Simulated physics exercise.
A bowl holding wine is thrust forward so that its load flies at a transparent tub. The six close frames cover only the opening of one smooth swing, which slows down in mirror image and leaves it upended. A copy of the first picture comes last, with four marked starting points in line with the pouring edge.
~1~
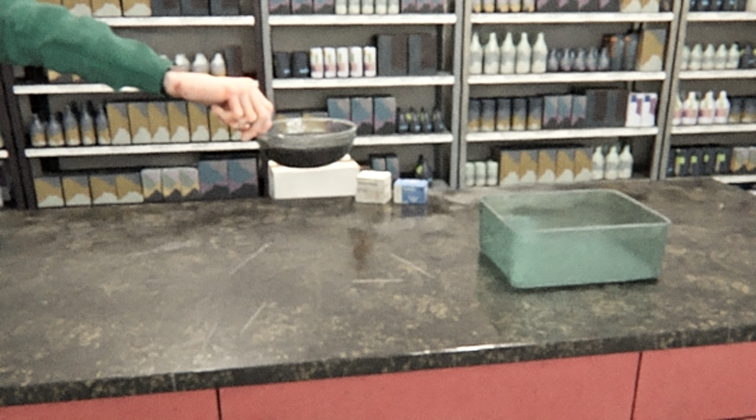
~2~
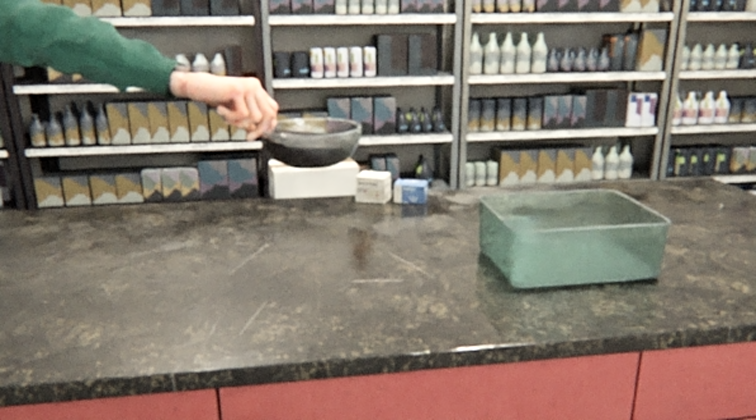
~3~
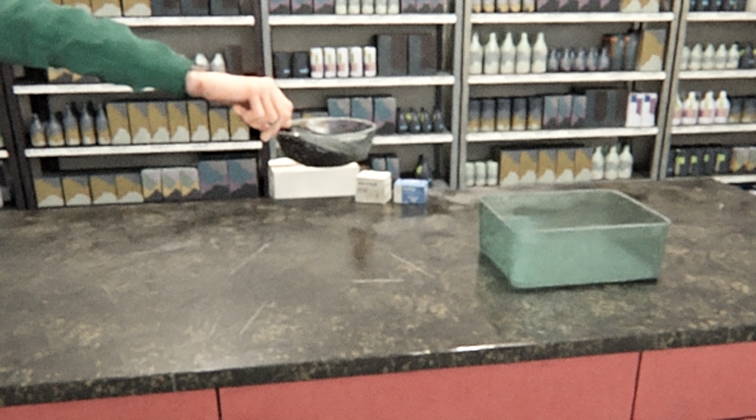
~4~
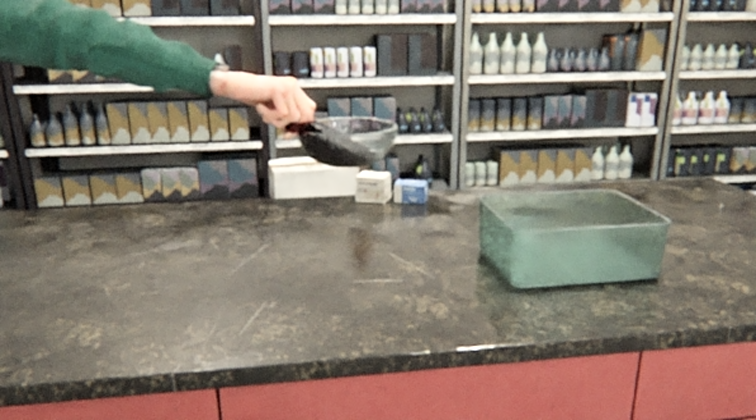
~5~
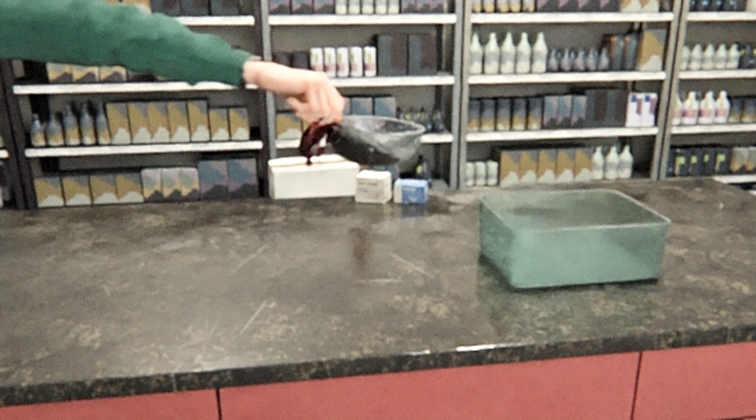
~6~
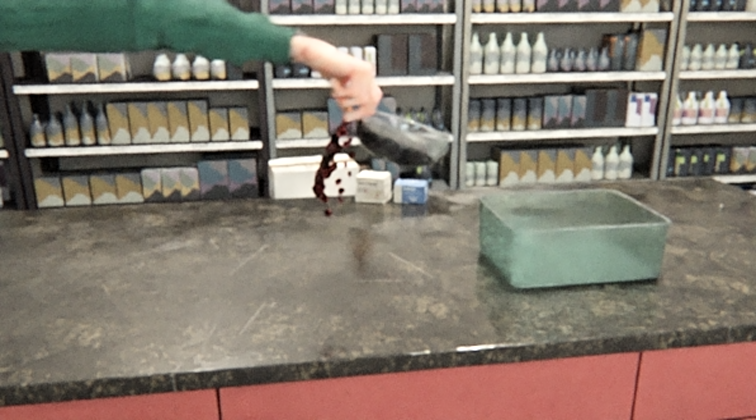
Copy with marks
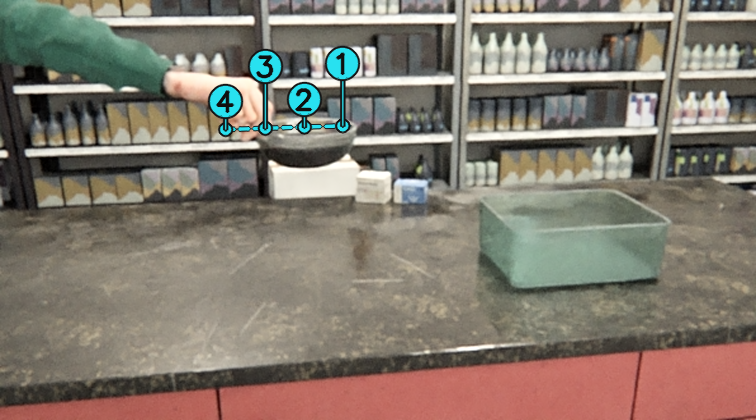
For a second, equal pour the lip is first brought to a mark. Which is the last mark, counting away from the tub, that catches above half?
2.
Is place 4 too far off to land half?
Yes, it does.
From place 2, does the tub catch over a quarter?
Yes, clearly.
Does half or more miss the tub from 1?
No.
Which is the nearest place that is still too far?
The answer is 3.
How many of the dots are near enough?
Two of them.
On the marked copy, 1 at (342, 125); 2 at (304, 127); 3 at (265, 128); 4 at (225, 129).
Choosing 1, about 74 % lands in the tub, 19 % falls short and 7 % goes beside or beyond.
Choosing 2, about 65 % lands in the tub, 29 % falls short and 7 % goes beside or beyond.
Choosing 3, about 28 % lands in the tub, 68 % falls short and 4 % goes beside or beyond.
Choosing 4, about 4 % lands in the tub, 93 % falls short and 3 % goes beside or beyond.
